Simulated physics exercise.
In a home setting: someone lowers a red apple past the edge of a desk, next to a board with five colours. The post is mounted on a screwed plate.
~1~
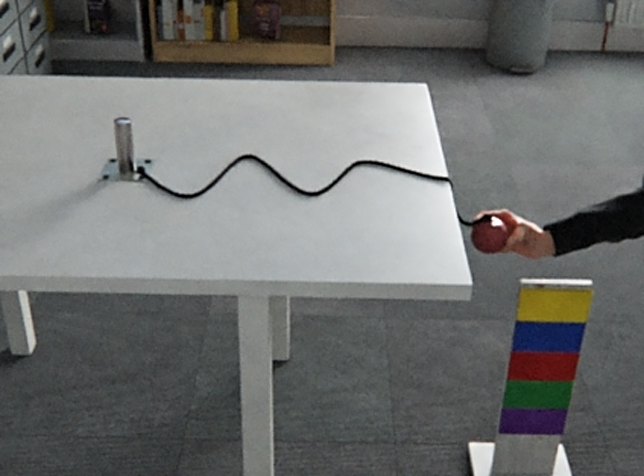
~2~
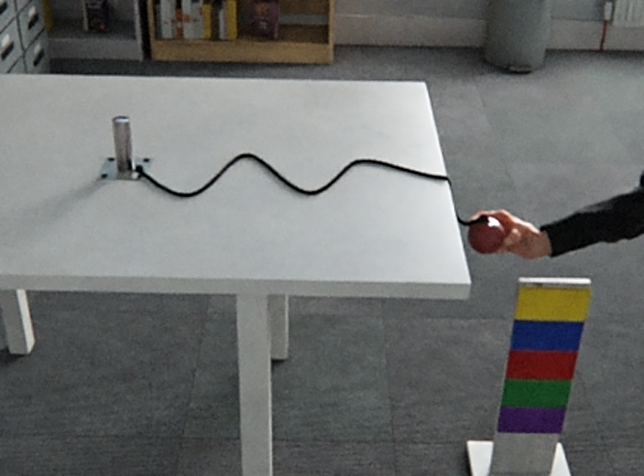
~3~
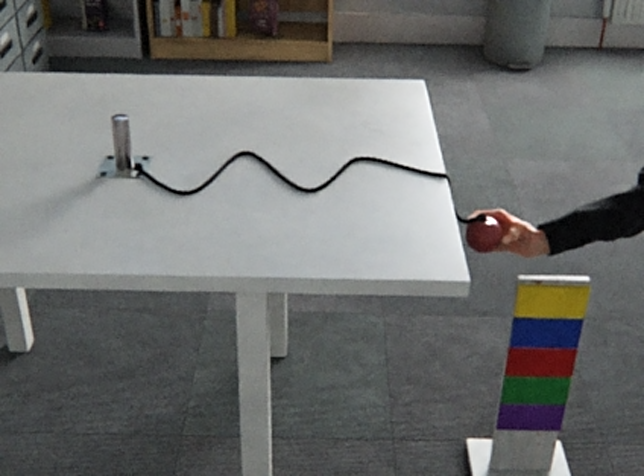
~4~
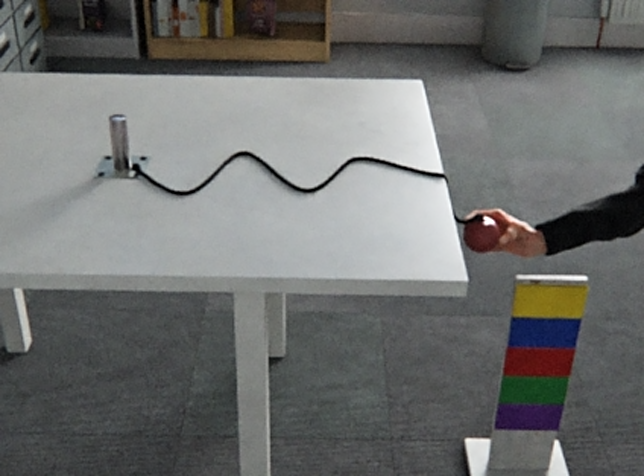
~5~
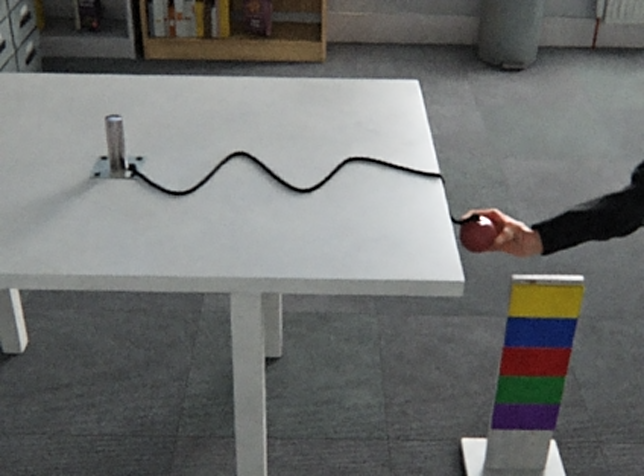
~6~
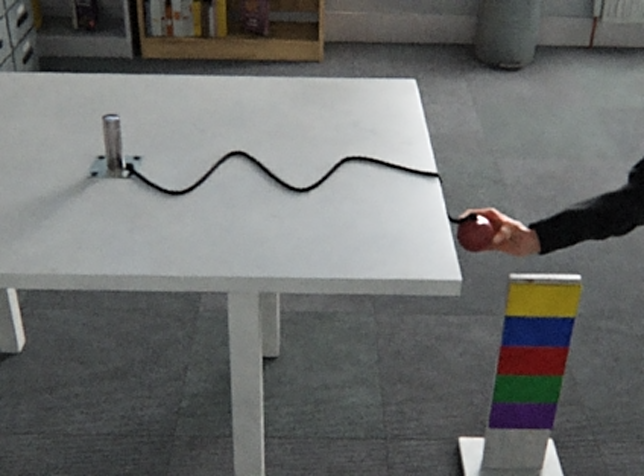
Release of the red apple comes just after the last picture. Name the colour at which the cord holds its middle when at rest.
Green.
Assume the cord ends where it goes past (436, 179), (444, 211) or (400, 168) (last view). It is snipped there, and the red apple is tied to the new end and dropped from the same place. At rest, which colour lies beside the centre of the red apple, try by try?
Going cut by cut, you'd get blue, then red, then yellow.
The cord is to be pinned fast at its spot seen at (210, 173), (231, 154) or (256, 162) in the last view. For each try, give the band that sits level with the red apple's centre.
Red, then blue, then blue.
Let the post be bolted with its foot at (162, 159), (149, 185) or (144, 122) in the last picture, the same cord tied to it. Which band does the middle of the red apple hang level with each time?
First try: Purple; second try: Purple; third try: Green.
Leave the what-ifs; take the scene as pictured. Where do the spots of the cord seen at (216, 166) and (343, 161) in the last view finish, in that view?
The first at (275, 171), the second at (433, 232).
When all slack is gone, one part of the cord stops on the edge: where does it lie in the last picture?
That point sits at about (315, 186).
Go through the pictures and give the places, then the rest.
Red apple (489, 236); yellow (555, 307); blue (549, 338); red (544, 367); green (538, 395); purple (533, 422), in the first frame.
Red apple (486, 236); cord through (165, 188) (225, 169) (281, 178) (340, 175) (417, 173), in the second frame.
Red apple (484, 235), in the third frame.
Red apple (482, 235); cord through (162, 187) (222, 167) (278, 176) (337, 172) (414, 170), in the fourth frame.
Red apple (478, 235), in the fifth frame.
Red apple (476, 234); cord through (155, 186) (216, 166) (272, 175) (331, 172) (408, 170), in the sixth frame.
A little later, apple near (455, 374); level with green.
Next, apple near (392, 373); level with green.
Later still, apple near (433, 386); level with green.
When it is over, apple near (416, 383); level with green. The cord holds its middle at green.
